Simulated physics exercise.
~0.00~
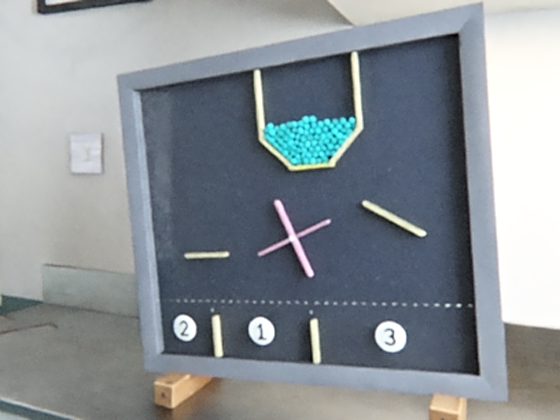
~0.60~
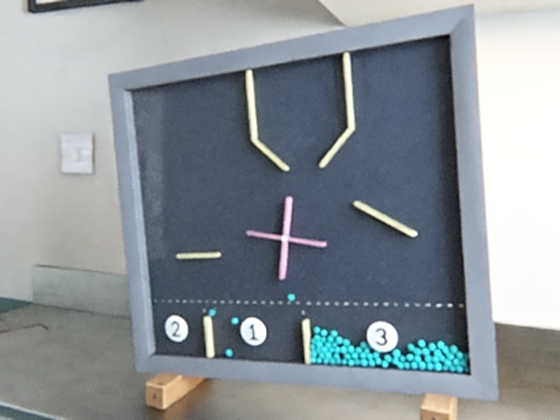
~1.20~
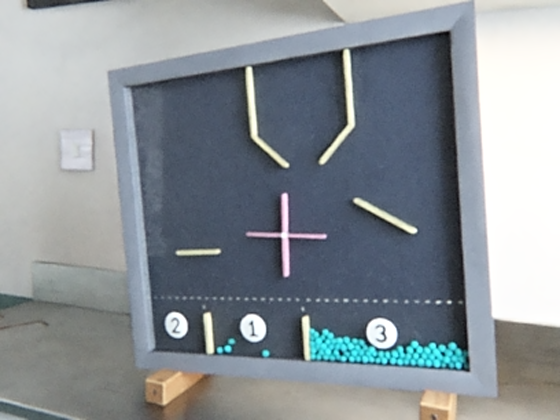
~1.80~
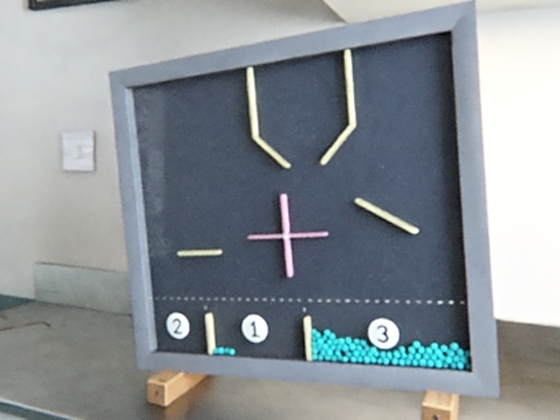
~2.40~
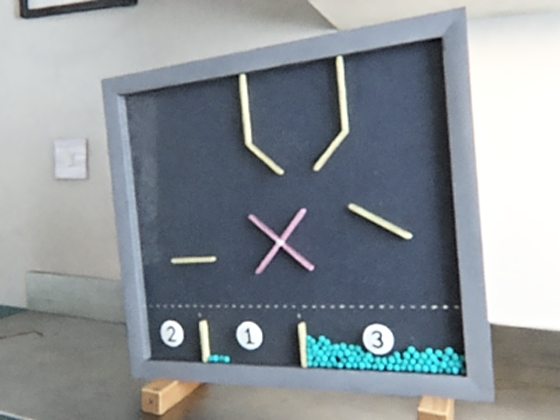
Inside a dark upright case with a grey frame, turquoise beads dropped out of a hopper past a pink cross, which turned, and most piled up in the right-hand bin, while a few settled in the middle one and the left stayed empty.
